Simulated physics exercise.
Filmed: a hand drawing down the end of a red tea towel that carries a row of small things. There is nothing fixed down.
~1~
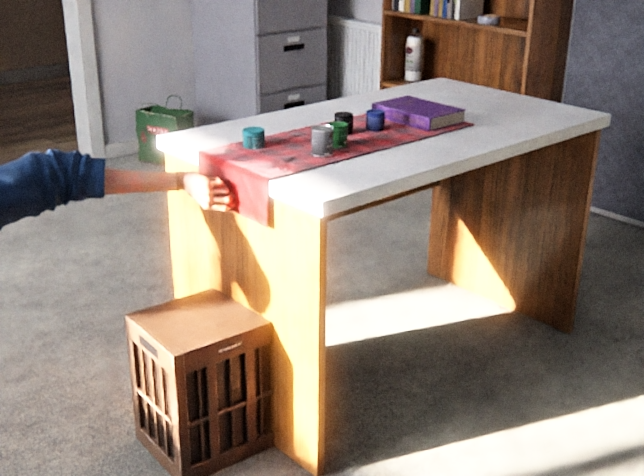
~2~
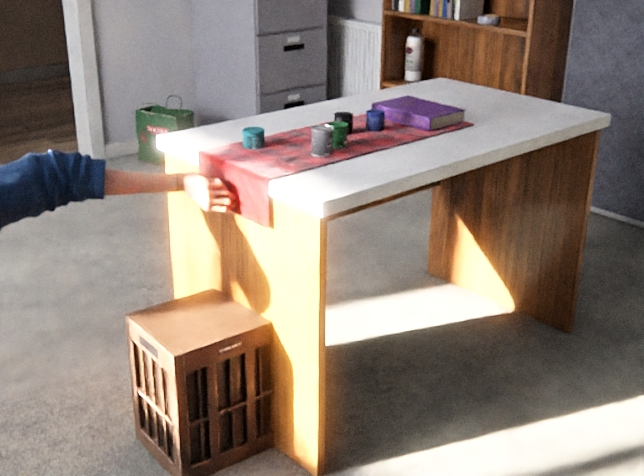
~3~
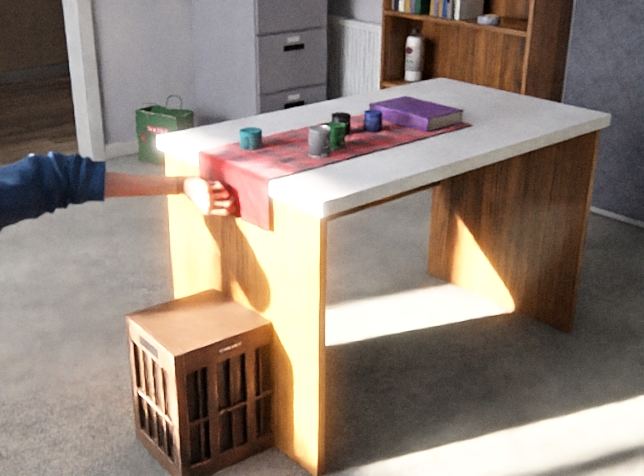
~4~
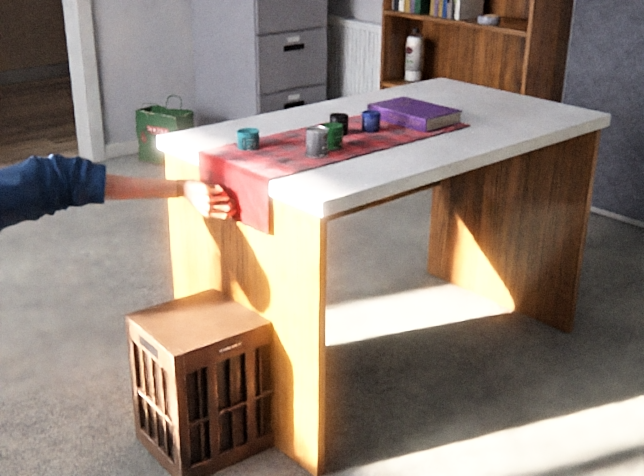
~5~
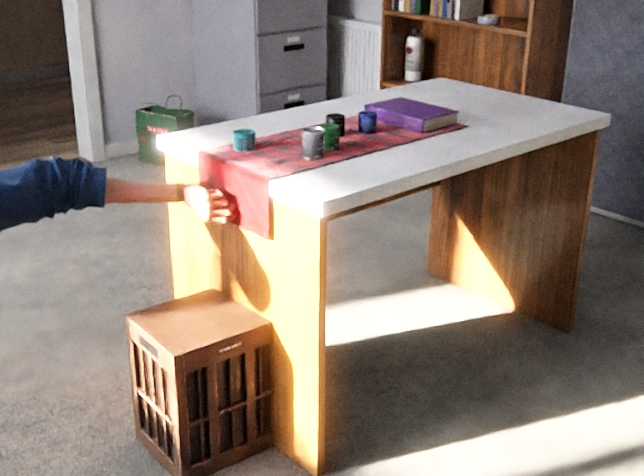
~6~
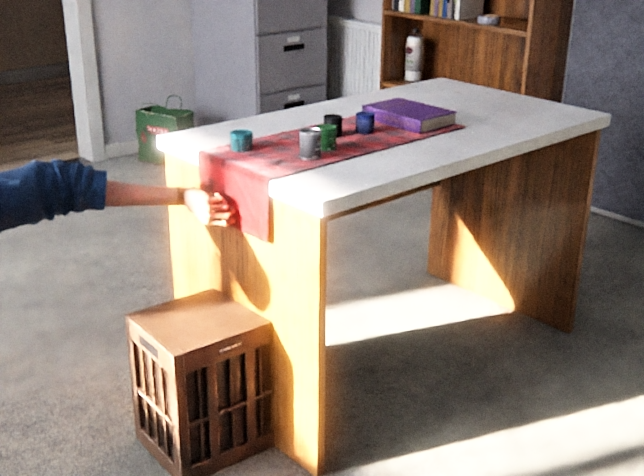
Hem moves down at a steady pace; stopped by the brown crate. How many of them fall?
Two.
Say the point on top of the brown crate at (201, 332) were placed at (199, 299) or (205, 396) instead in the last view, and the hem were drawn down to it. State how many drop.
We'd see 1, then 4.
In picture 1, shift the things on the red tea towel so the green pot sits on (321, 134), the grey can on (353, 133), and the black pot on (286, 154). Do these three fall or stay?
In the end the green pot is still on top, the grey can is still on top, and the black pot is no longer on top.
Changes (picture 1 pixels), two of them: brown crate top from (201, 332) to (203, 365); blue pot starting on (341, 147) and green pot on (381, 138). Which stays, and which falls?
Result: Blue pot gone, green pot still there.
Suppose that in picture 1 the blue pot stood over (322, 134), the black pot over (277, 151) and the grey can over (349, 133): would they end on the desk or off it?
Outcome: The blue pot is still in place, the black pot is gone, the grey can is still in place.
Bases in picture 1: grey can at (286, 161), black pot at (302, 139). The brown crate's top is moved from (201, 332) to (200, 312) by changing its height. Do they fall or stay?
The grey can does not stay aboard, and the black pot stays aboard.
Soon after, hem near (233, 259); all still up.
After that, hem near (233, 294); turquoise pot and grey can gone.
In the end, hem on the crate; turquoise pot and grey can gone. The count of fallen things is two.
